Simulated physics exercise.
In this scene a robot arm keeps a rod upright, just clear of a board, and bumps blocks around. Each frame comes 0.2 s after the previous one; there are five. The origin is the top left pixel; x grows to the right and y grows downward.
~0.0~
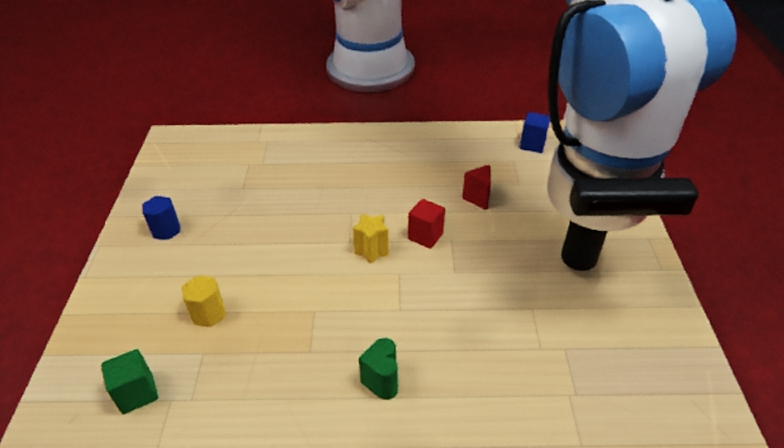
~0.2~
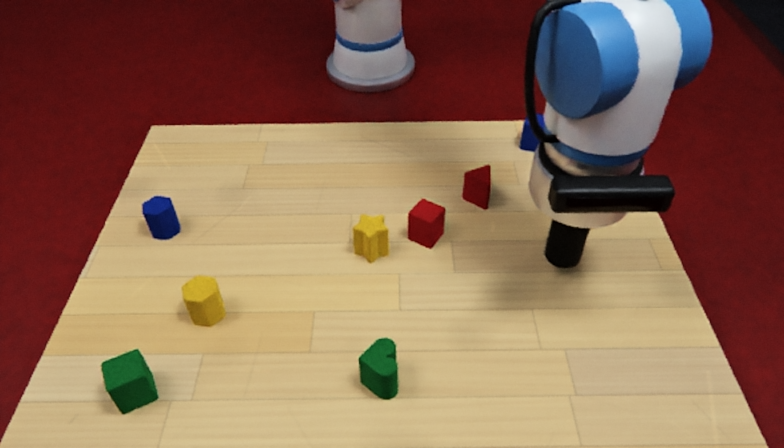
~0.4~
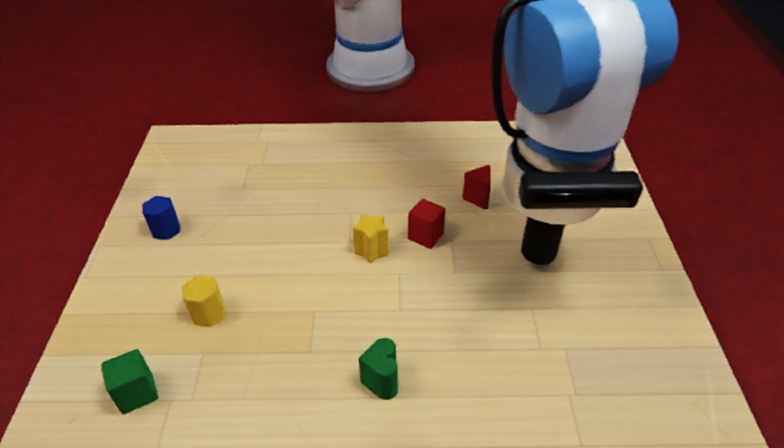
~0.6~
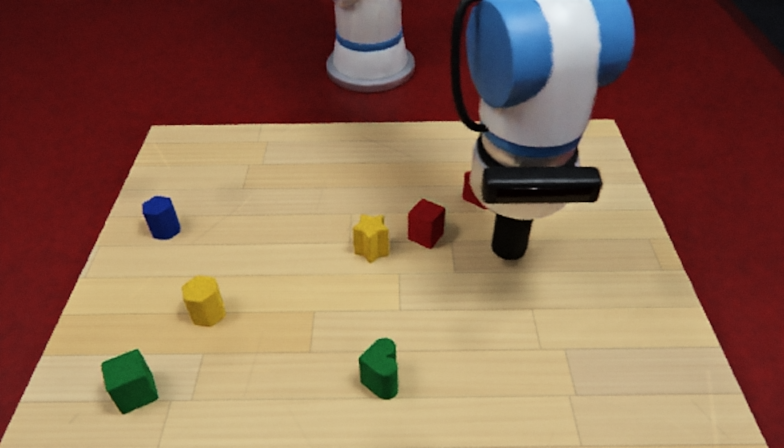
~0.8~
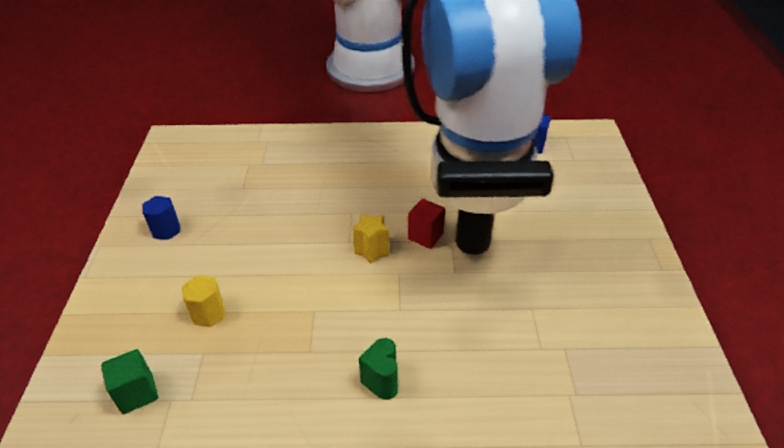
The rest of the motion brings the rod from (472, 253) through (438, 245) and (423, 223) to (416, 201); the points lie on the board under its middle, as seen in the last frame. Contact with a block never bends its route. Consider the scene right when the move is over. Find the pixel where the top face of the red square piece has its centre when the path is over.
(388, 182)
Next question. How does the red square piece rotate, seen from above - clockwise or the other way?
Answer: Against the clock.
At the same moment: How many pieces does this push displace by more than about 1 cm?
Answer: One block.
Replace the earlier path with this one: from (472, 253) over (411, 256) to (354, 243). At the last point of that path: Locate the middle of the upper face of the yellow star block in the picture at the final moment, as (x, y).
Put as a pixel place, it's (322, 213).
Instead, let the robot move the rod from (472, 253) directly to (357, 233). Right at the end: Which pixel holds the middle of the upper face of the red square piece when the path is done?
Final place: (388, 190).
The first path, step by step. One third of the way, rod (439, 234); red square piece (416, 204).
Two thirds of the way, rod (424, 213); red square piece (397, 187), turned 15° anticlockwise.
At the end, rod (416, 191); yellow star block unmoved; red square piece (388, 182), turned 40° anticlockwise.
